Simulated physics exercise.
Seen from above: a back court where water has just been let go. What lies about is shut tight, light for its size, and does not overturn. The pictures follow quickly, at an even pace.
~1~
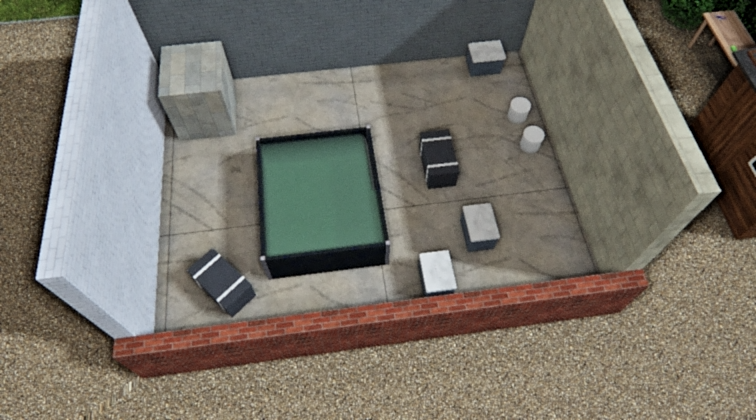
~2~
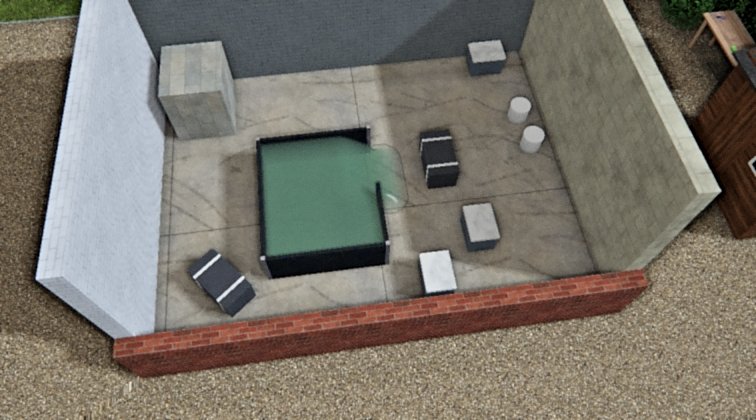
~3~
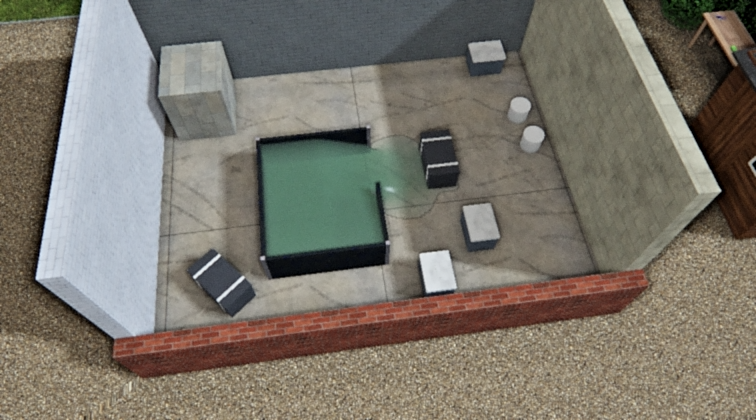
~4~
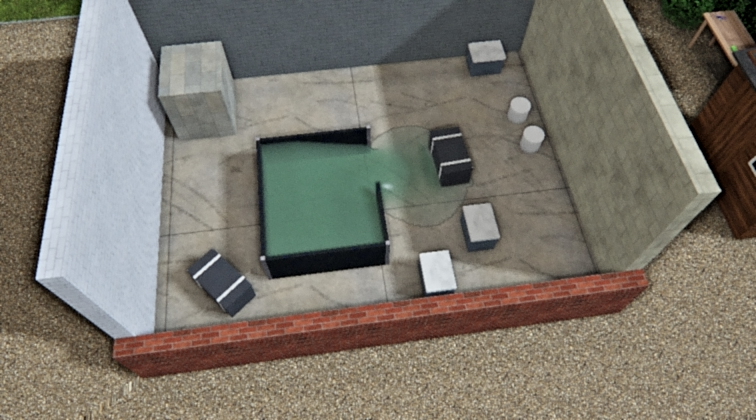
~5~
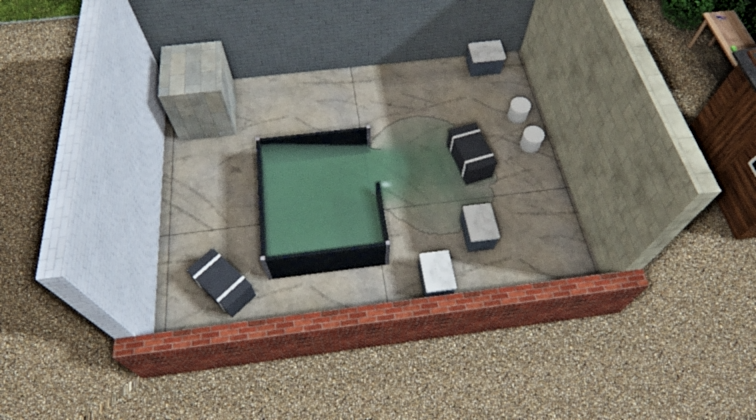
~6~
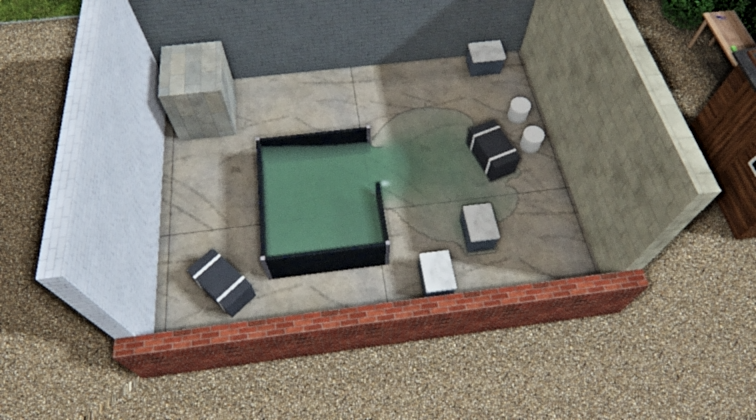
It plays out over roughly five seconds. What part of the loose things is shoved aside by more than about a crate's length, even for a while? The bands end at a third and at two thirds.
It is two thirds or above.
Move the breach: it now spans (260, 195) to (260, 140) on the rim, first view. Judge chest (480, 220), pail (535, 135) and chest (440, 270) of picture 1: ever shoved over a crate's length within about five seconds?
In turn: Short of that, under that, moved that far.
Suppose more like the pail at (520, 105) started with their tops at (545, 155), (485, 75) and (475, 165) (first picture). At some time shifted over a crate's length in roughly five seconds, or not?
As listed: Shifted that much, swept aside, yes.
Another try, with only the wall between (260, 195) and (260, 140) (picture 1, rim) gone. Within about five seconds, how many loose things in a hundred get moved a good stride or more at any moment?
Some 30 per cent.
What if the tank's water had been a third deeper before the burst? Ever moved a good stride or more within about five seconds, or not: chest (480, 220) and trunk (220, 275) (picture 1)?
In turn: That far or more, under that.
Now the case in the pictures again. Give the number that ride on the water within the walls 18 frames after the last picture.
That makes 5.
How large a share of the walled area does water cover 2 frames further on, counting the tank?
Near 35 in a hundred.
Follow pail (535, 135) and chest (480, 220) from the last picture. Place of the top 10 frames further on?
Near (542, 110) and (528, 257).
A moment on, 1 of 7 are well off their spots; 0 afloat.
Next, 3 of 7 are well off their spots; 4 afloat.
Later, 5 of 7 are well off their spots; 5 afloat.
In the end, 6 of 7 are well off their spots, and 6 have been at some point; 6 afloat.
